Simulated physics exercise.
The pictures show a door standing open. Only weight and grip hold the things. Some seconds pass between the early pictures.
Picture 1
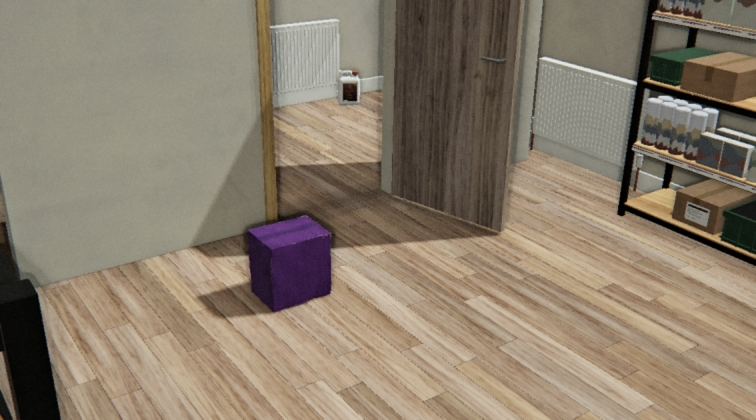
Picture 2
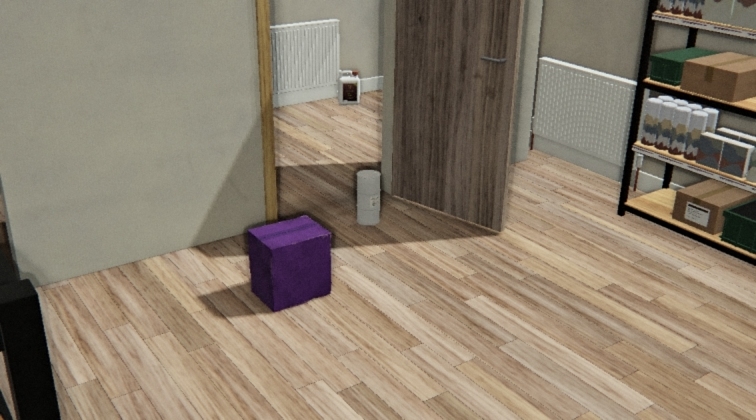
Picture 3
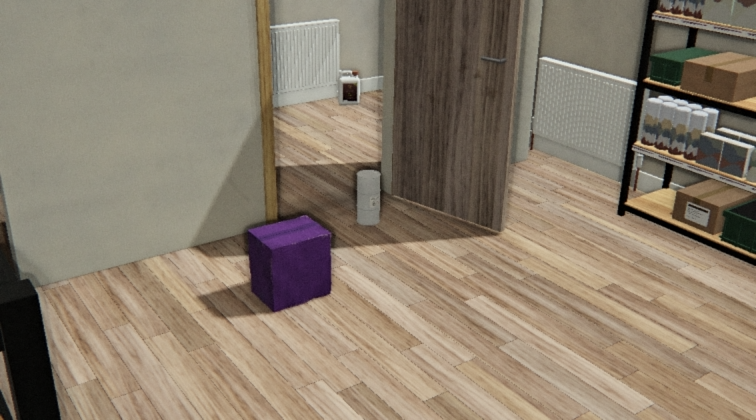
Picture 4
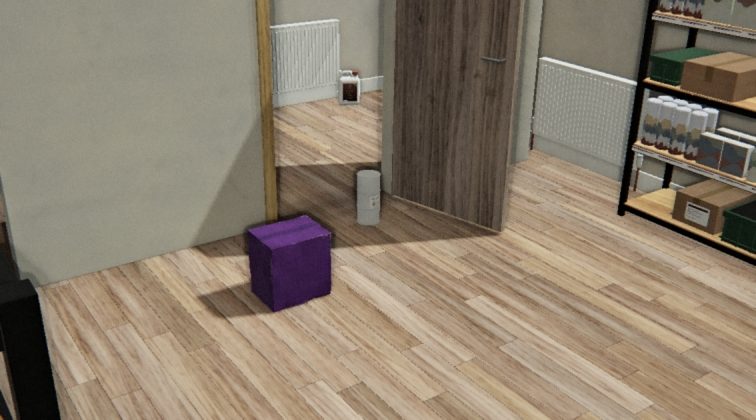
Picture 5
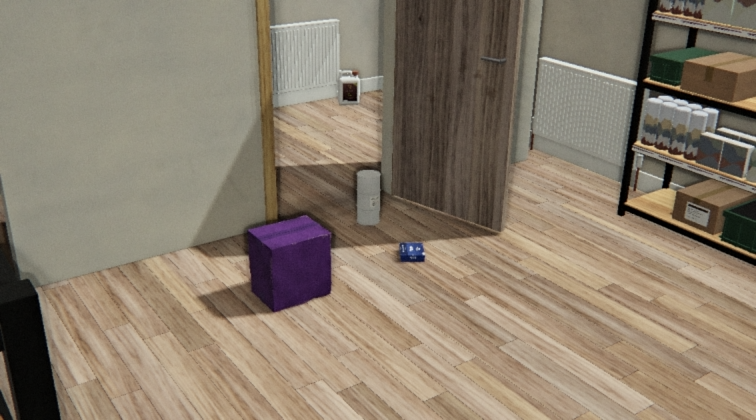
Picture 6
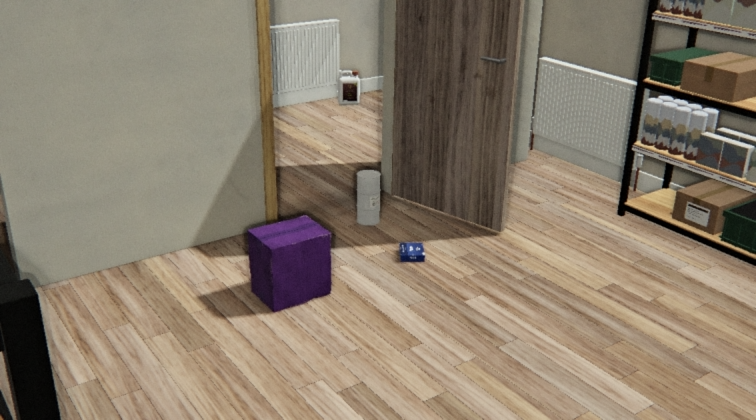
Open door standing still beside a purple box as a white canister appears in the doorway, then a small blue packet on the floor.
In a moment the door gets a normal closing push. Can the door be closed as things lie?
The door reaches the frame.
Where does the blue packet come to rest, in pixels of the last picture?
Near (374, 259).
Then, 1.50 s later than the last frame, door 65° open; blue packet moved a little near (408, 253).
Then, 2.20 s later than the last frame, door 40° open; blue packet moved about its own width near (374, 259); white canister moved a little.
Then, 4.30 s later than the last frame, door 14° open; blue packet moved about its own width near (374, 259); white canister moved well along.
When it is over, door 0° open; moved from the start, blue packet and white canister; purple box as before. End places, in pixels of the last picture, blue packet near (374, 259).
